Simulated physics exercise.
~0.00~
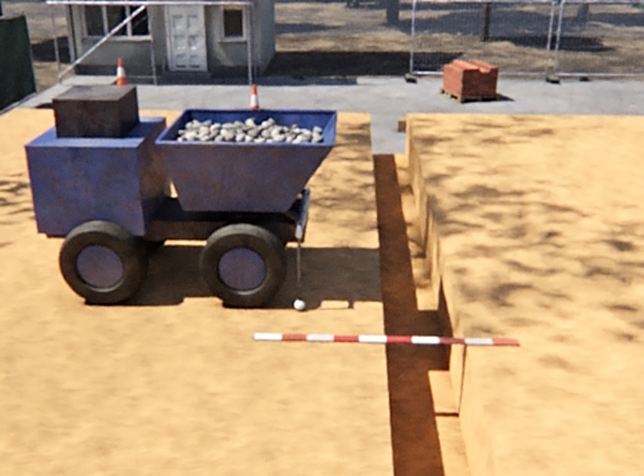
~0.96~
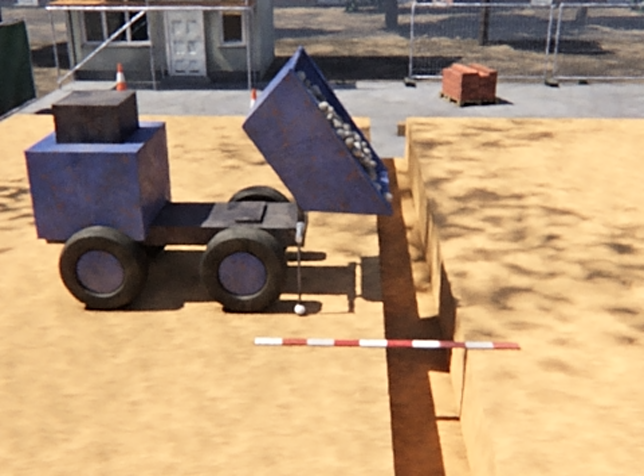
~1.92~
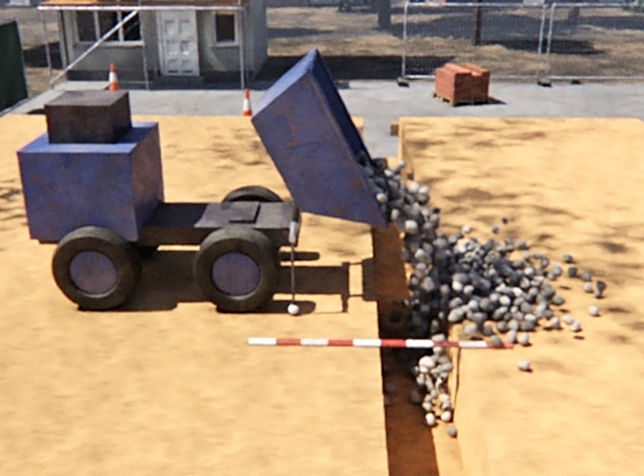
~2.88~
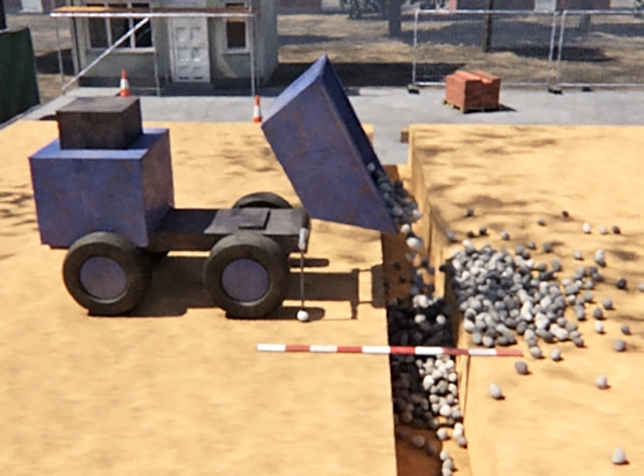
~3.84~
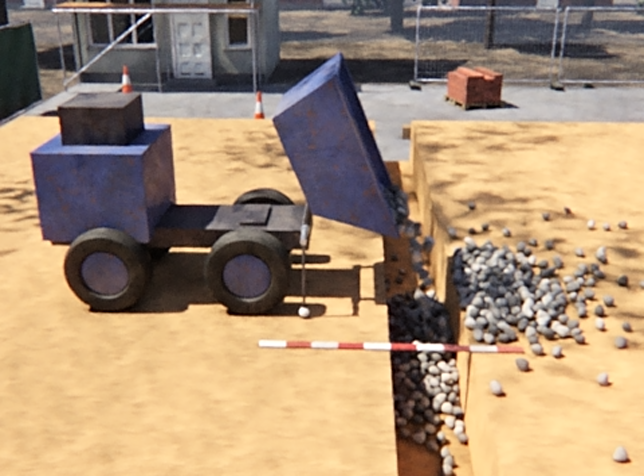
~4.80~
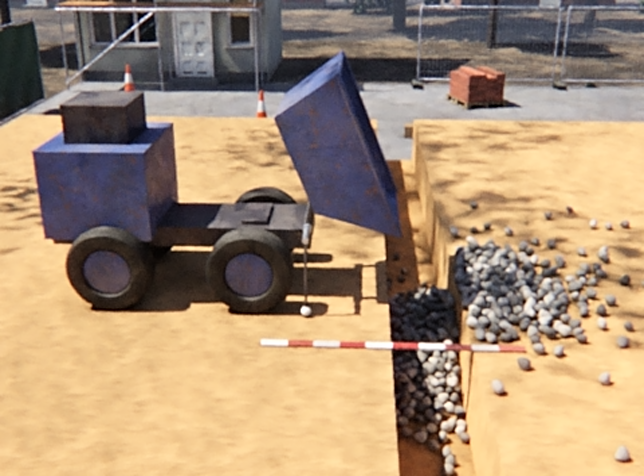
In the video, a blue dumper carrying rounded grey stones tips its body toward a narrow trench, and the stones pour out to the right, some scattering on the ground beyond. The body stays steeply raised as it empties, leaving stones heaped in the trench and across the far side.
